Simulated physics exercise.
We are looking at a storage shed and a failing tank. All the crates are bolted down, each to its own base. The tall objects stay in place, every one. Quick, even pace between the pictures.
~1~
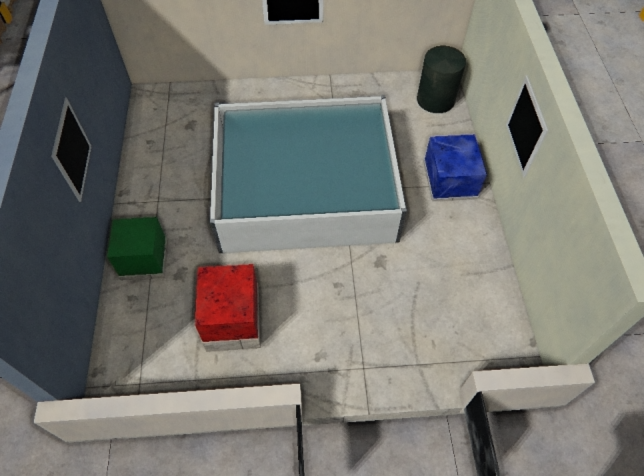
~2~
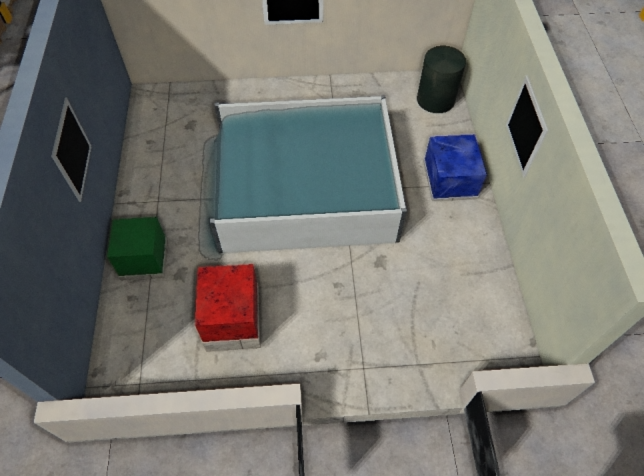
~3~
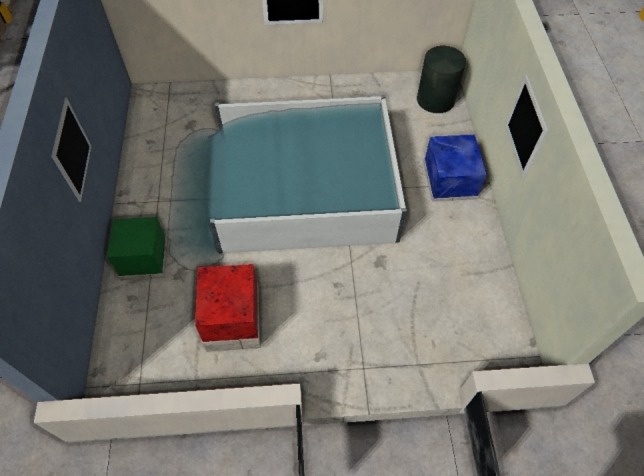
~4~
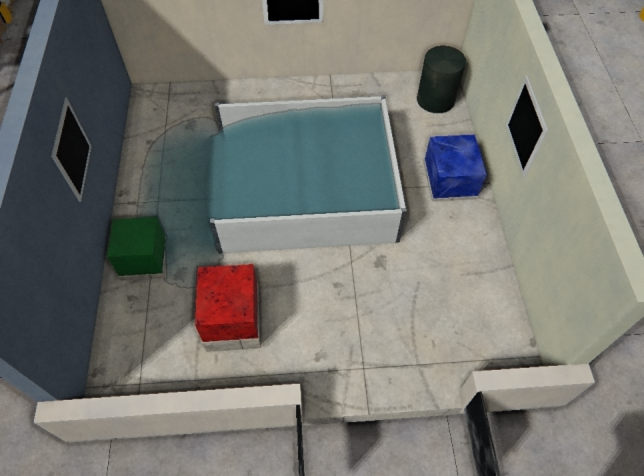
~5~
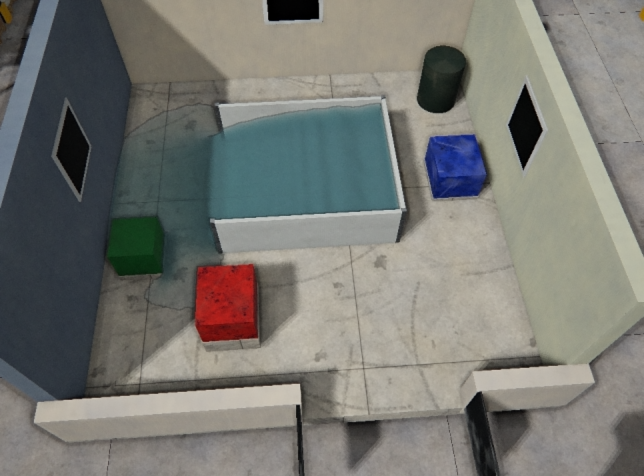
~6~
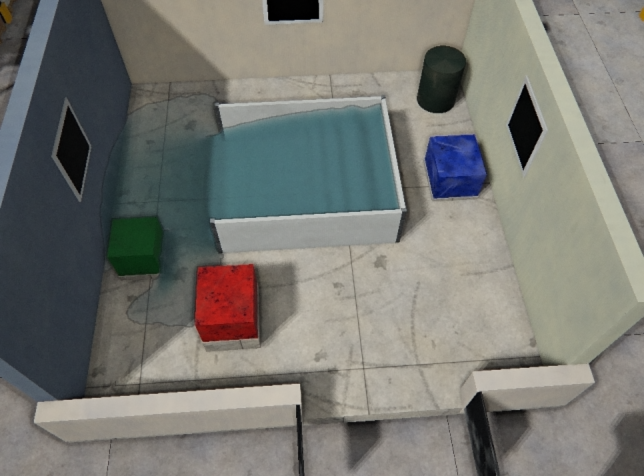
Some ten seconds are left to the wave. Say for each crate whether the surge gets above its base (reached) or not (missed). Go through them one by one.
One by one: The red crate doesn't get caught by the water, the green crate gets caught by the water, the blue crate gets caught by the water.
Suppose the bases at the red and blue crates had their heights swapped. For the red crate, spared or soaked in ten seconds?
Red crate: Flooded.
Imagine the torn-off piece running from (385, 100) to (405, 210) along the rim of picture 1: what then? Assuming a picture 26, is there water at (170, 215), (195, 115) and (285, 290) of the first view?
First: Spared by the leak. Second: Reached by the flood. Third: Reached by the flood.
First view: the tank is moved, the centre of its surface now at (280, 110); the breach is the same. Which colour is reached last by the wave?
That would be the blue one.
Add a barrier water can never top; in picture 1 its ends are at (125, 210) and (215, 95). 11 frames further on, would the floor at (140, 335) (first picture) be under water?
I'd call it watered.
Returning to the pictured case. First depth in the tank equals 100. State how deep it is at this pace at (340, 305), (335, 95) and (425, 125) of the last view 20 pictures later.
About 4 per cent, then 10 per cent, then 8 per cent.
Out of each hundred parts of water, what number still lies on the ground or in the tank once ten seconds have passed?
Some 92 per cent.
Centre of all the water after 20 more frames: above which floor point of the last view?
Roughly (225, 187).
A moment on, water covers 30 % of the floor; the red crate water round its plinth, the green crate water round its plinth, the blue crate not reached.
Next, water covers 40 % of the floor; the red crate water round its plinth, the green crate water round its plinth, the blue crate not reached.
Then, water covers 70 % of the floor; the red crate water round its plinth, the green crate water round its plinth, the blue crate not reached.
Later, water covers 100 % of the floor; the red crate water round its plinth, the green crate water round its plinth, the blue crate water round its plinth.
In the end, water covers 100 % of the floor; the red crate stayed above the water, the green crate was topped, the blue crate was topped.
